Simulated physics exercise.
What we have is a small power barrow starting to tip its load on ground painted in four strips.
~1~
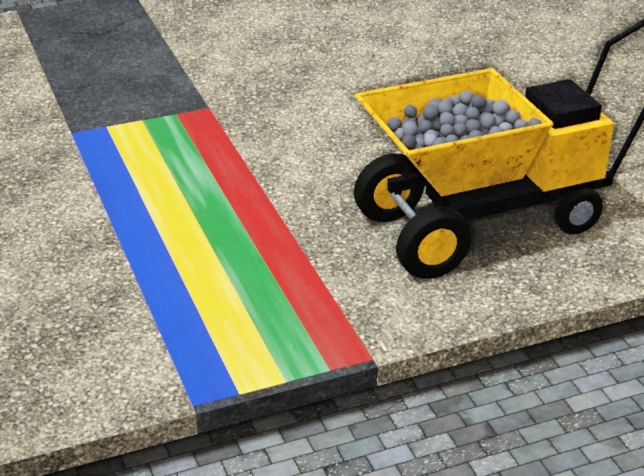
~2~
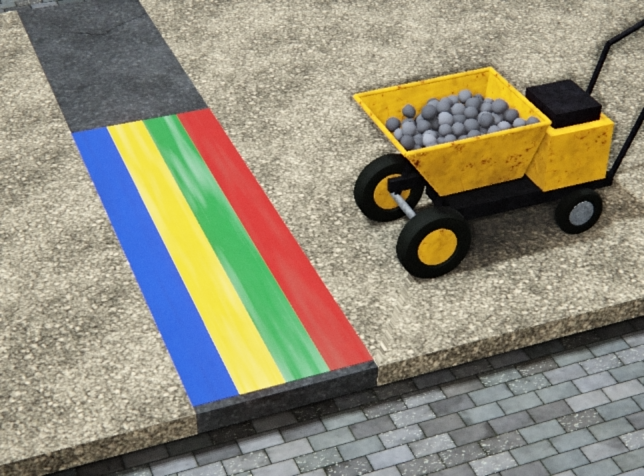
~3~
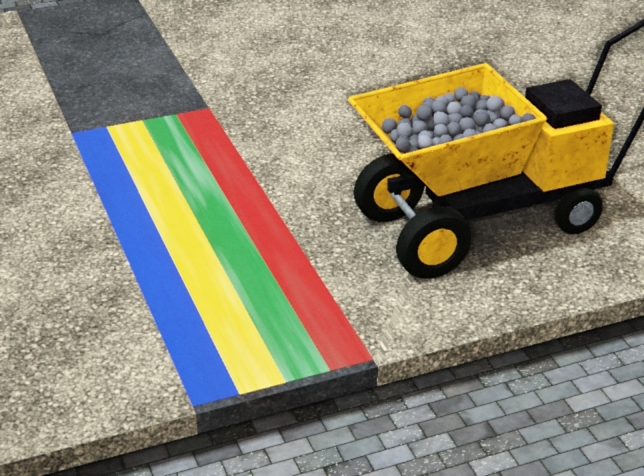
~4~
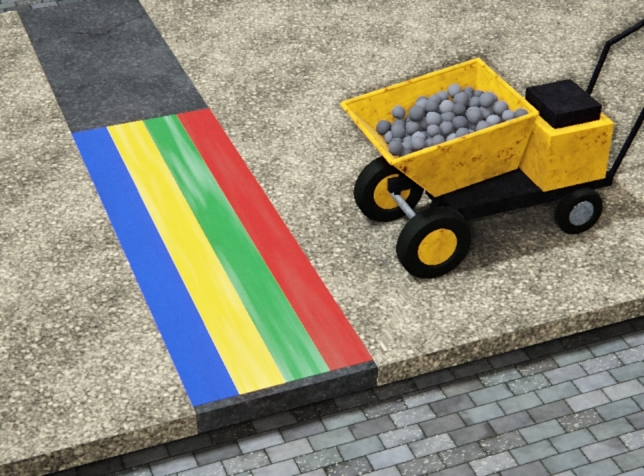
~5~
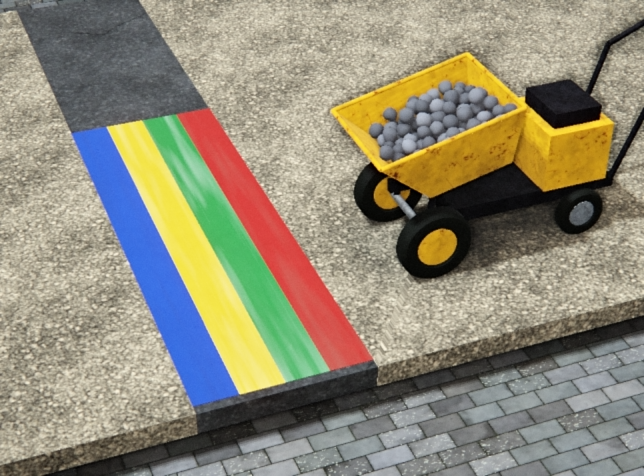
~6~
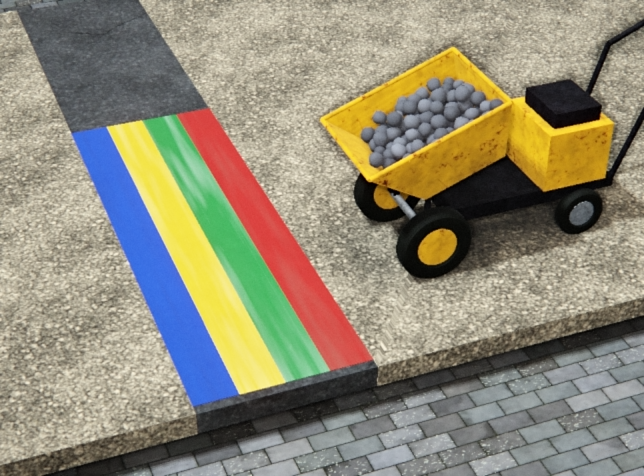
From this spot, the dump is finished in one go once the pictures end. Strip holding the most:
Green strip.
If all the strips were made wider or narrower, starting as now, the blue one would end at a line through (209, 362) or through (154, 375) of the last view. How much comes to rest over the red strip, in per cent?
Shares in order: Close to 10 %; close to 20 %.
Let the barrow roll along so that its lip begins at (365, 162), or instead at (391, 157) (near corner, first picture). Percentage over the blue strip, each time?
Try 1: 10 %. Try 2: 0 %.
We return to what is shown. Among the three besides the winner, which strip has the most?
In second place: Red.
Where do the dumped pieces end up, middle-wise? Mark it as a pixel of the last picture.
About pixel (260, 273).
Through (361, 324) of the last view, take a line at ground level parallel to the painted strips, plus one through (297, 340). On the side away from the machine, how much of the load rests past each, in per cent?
I'd say about 70 and about 30 in a hundred.
Shortly afterwards, skip tipped steeply; the whole lot in the skip.
Next, skip tipped right over; near two thirds in the skip; a little over the red strip; a little over the green strip; only a few over the yellow strip; only a few falling.
Some moments later, skip tipped right over; near a third in the skip; near a quarter over the red strip; near a third over the green strip; a little over the yellow strip; only a few over the blue strip; only a few off the paint.
In the end, skip tipped right over; near a third in the skip; near a quarter over the red strip; near a third over the green strip; a little over the yellow strip; only a few over the blue strip; only a few off the paint.
